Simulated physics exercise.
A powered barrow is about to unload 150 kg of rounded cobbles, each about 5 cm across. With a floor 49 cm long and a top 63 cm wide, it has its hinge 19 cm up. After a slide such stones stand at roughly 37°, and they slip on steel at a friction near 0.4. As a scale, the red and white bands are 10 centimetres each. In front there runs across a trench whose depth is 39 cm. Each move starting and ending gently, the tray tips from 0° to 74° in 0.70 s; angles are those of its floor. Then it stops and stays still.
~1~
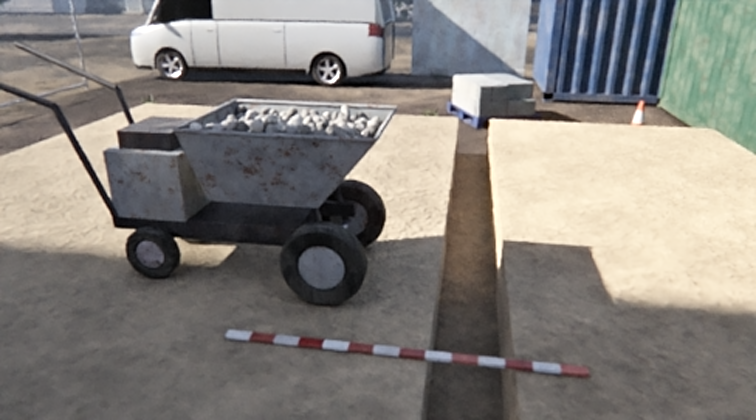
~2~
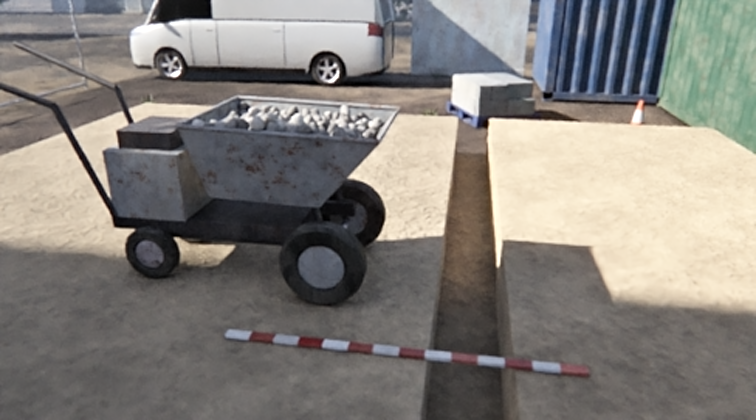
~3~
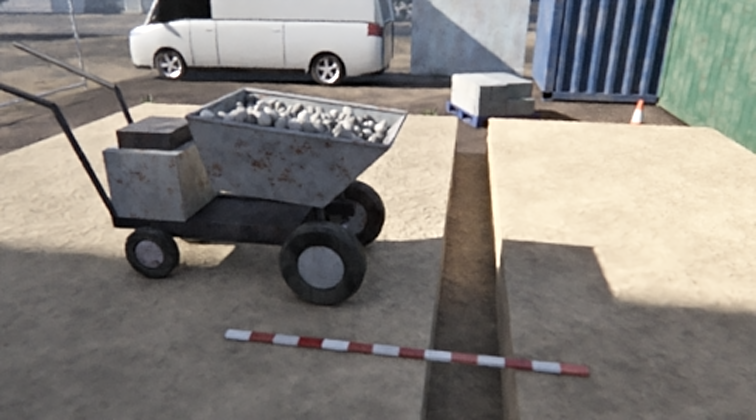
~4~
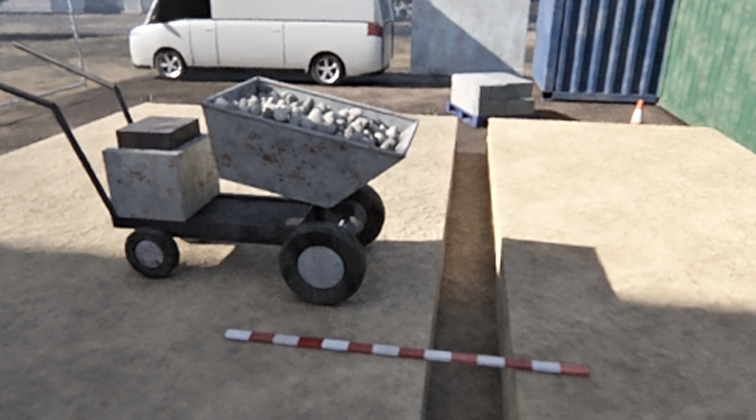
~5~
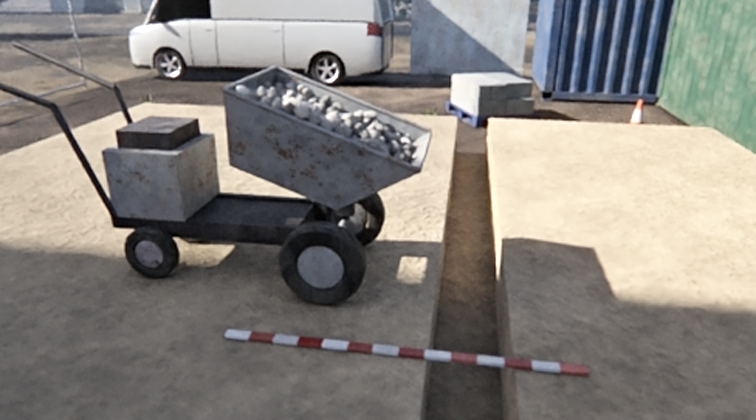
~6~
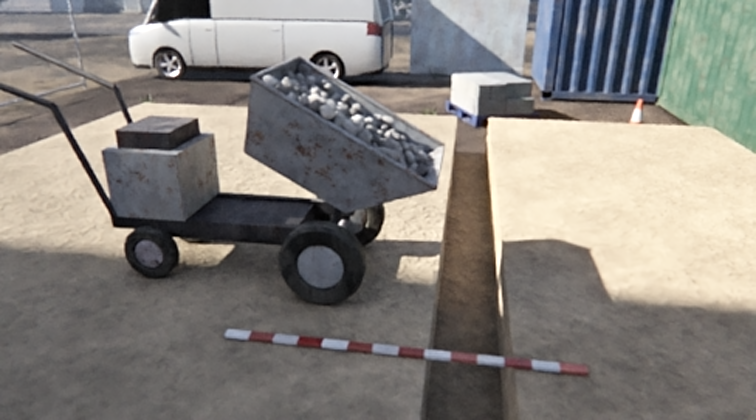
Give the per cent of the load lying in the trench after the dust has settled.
Close to 51 in every hundred.
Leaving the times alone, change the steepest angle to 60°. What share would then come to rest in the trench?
The trench would hold about 45% of it.
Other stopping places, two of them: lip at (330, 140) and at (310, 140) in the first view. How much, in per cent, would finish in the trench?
Estimates: 90 % then 90 %.
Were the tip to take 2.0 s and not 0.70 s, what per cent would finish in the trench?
Around 70 per cent would end in the trench.
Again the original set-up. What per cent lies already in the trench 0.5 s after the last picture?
By that point it's something like 20 in a hundred.
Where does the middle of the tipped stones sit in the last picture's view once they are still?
Resting centre: About (498, 317).
Then, 0.2 s after the last picture the floor is at 62°, 100 % in the tray; the foremost stones are at (469, 231).
Then, 0.5 s after the last picture the floor is at 74°, 56 % in the tray, 20 % in the trench, 24 % past the trench; the foremost stones are at (579, 290).
Then, 0.8 s after the last picture the floor is at 74°, 13 % in the tray, 39 % in the trench, 49 % past the trench; the foremost stones are past the picture's edge.
Then, 2.8 s after the last picture the floor is at 74°, 0 % in the tray, 51 % in the trench, 49 % past the trench; the foremost stones are past the picture's edge.
